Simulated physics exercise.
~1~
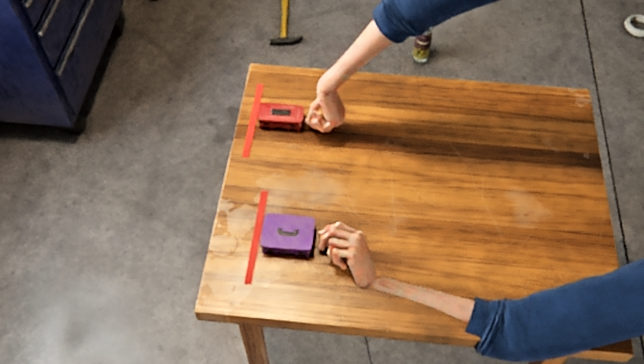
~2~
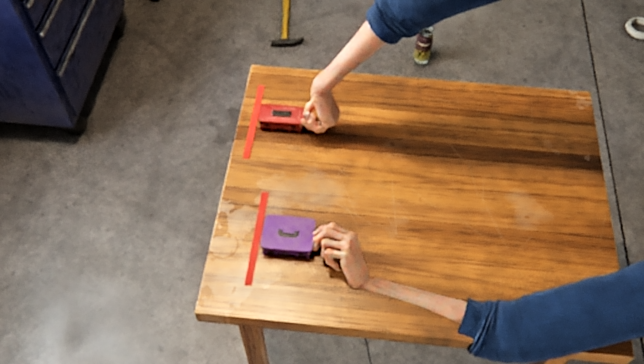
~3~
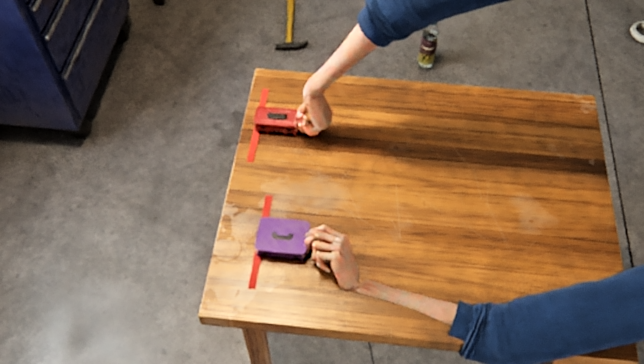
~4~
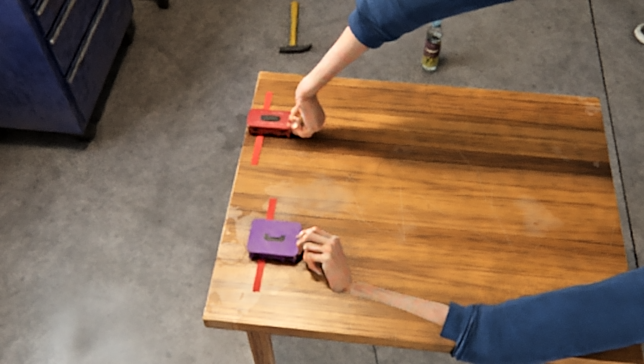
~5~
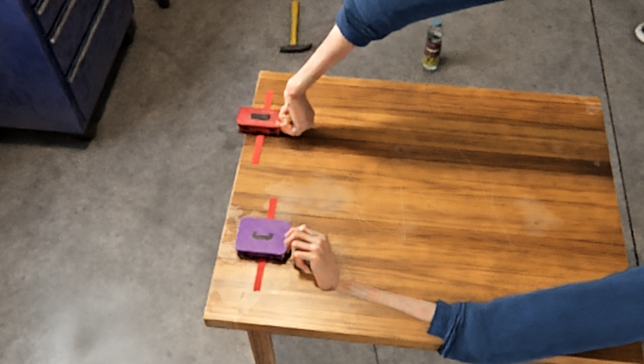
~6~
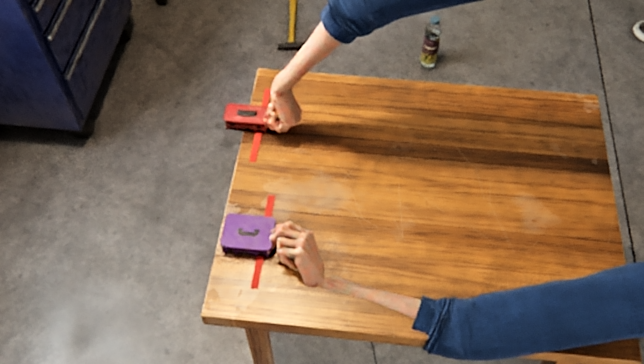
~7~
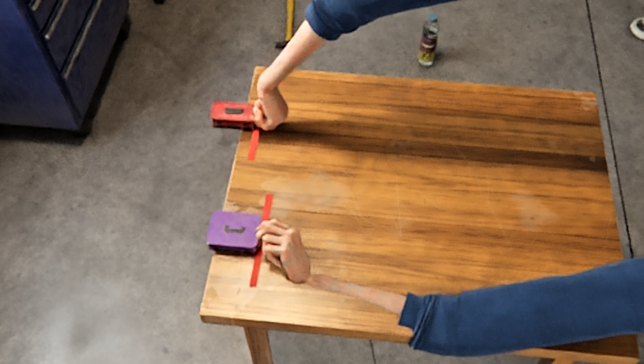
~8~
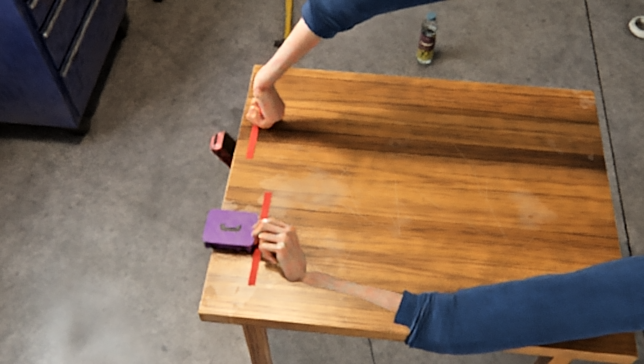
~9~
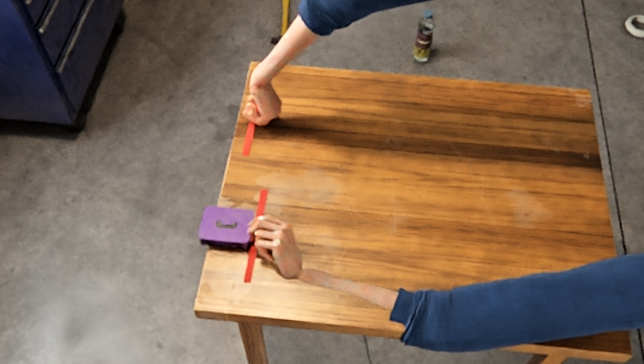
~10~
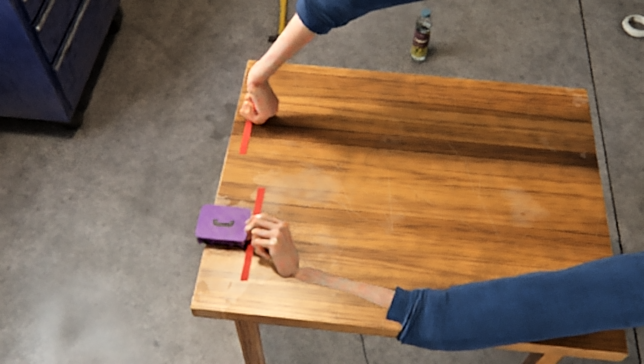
Two hands push cases left; the red one tips off while the purple overhangs the table.
